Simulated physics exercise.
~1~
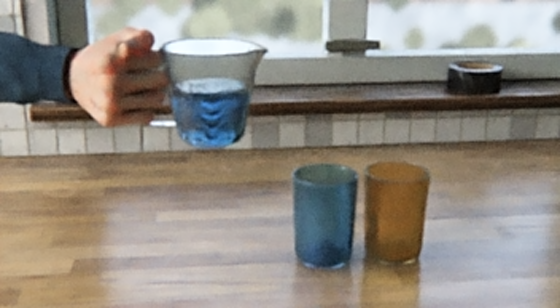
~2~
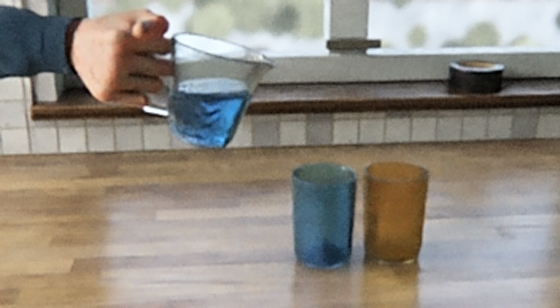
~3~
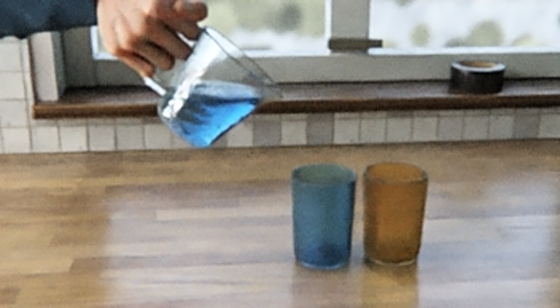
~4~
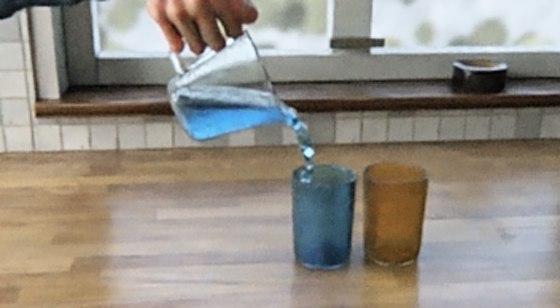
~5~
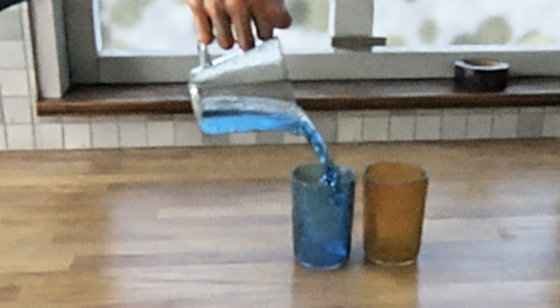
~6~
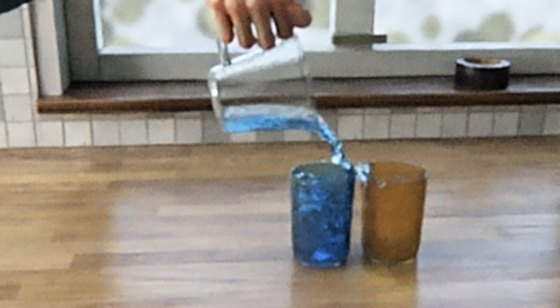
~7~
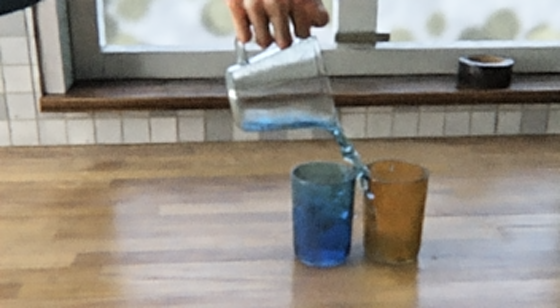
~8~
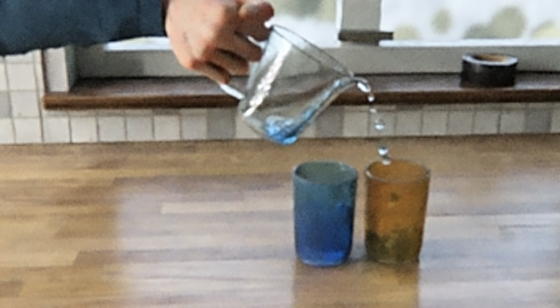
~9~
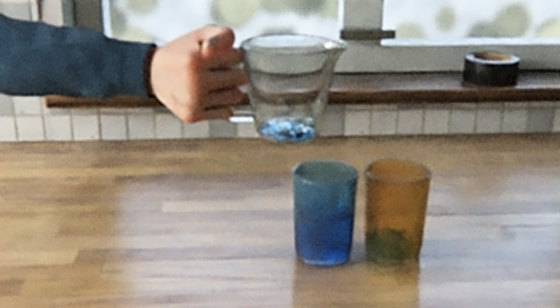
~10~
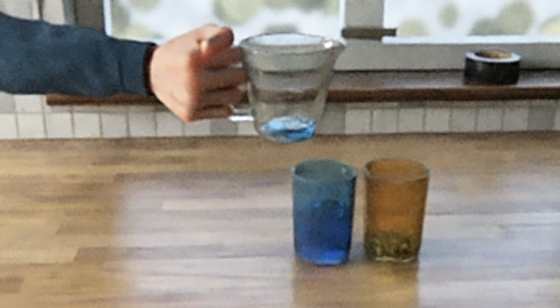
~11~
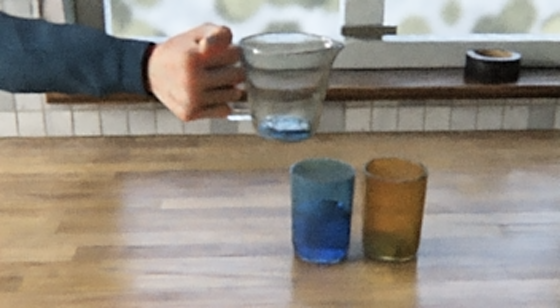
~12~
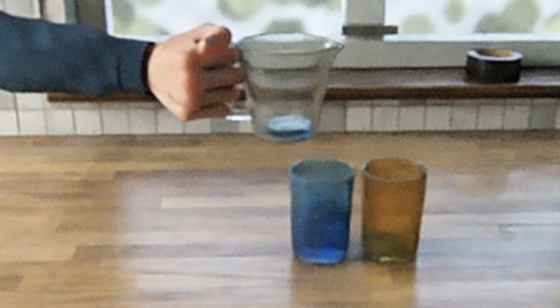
On a wooden kitchen worktop below a window, seen from the front at close range, a blue tumbler stands just left of an orange one. A hand in a dark blue sleeve holds a clear measuring jug of blue liquid above them to the left. The hand tips the jug steeply and moves it right, pouring first into the blue tumbler, then across into the orange one. It then turns the jug upright and holds it still above the tumblers. At the end, the blue tumbler is partly filled, the orange one holds a shallow amount, and a little blue liquid remains in the jug.
